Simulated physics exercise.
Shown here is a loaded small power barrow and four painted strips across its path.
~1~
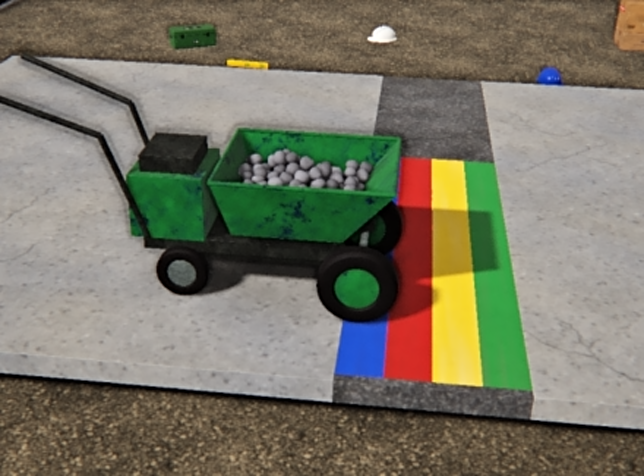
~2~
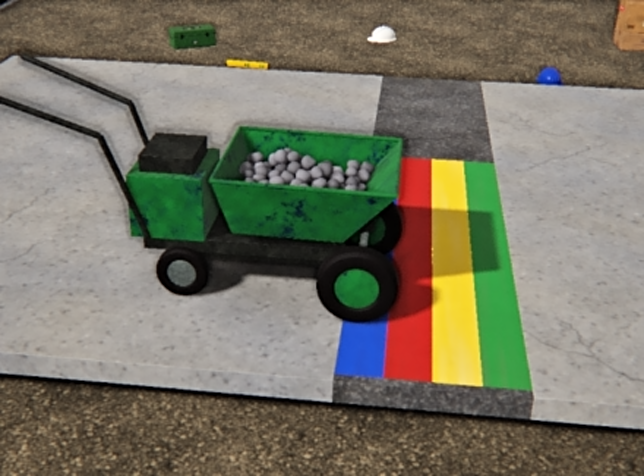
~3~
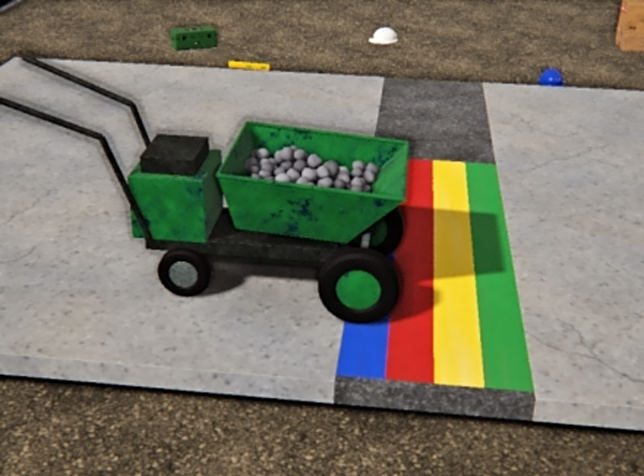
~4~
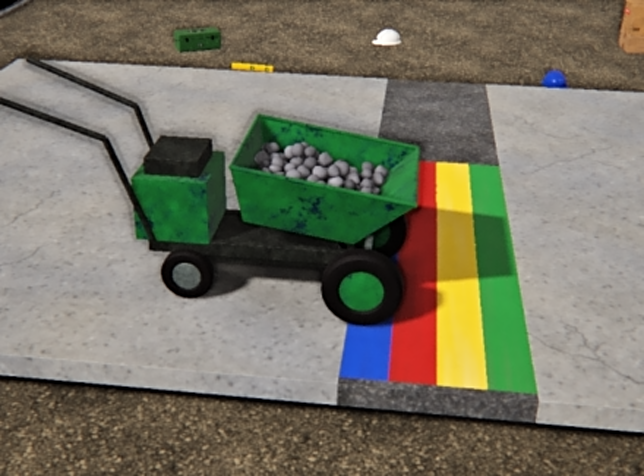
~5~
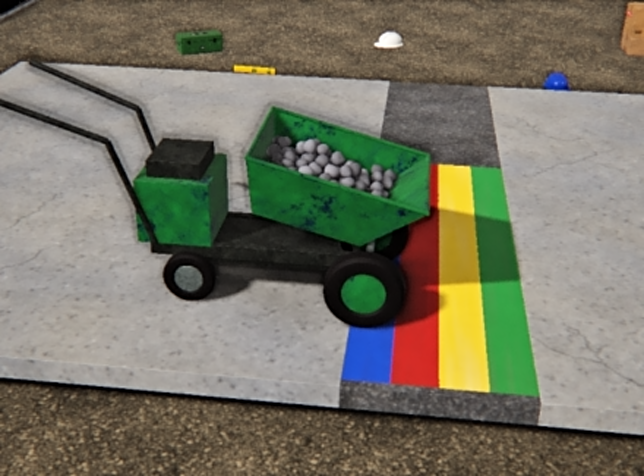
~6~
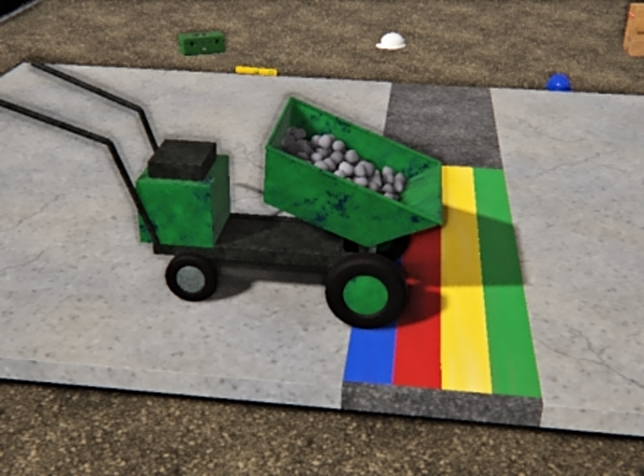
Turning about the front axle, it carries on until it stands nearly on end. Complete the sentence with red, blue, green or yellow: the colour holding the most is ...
The colour holding the most is green.
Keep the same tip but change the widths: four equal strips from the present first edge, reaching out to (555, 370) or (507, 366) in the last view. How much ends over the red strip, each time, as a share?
First case 0 per cent, second case 0 per cent.
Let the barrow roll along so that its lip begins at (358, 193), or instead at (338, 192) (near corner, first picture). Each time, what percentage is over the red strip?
Result: Try 1 = 0 %, try 2 = 20 %.
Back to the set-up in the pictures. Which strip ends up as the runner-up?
The yellow one comes second.
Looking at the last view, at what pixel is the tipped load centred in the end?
Near (523, 298).
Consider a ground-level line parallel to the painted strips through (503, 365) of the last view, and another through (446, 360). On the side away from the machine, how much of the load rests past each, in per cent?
First 70 in a hundred, second 90 in a hundred.
Soon, skip tipped steeply; all in the skip.
A while on, skip tipped right over; about two thirds in the skip; a stray few over the yellow strip; about a quarter over the green strip; a stray few falling; a small part off the paint.
Towards the end, skip tipped right over; a small part in the skip; a small part over the yellow strip; about a third over the green strip; about a third off the paint.
Finally, skip tipped right over; a small part in the skip; none over the blue strip; none over the red strip; a small part over the yellow strip; about a third over the green strip; about a third off the paint.
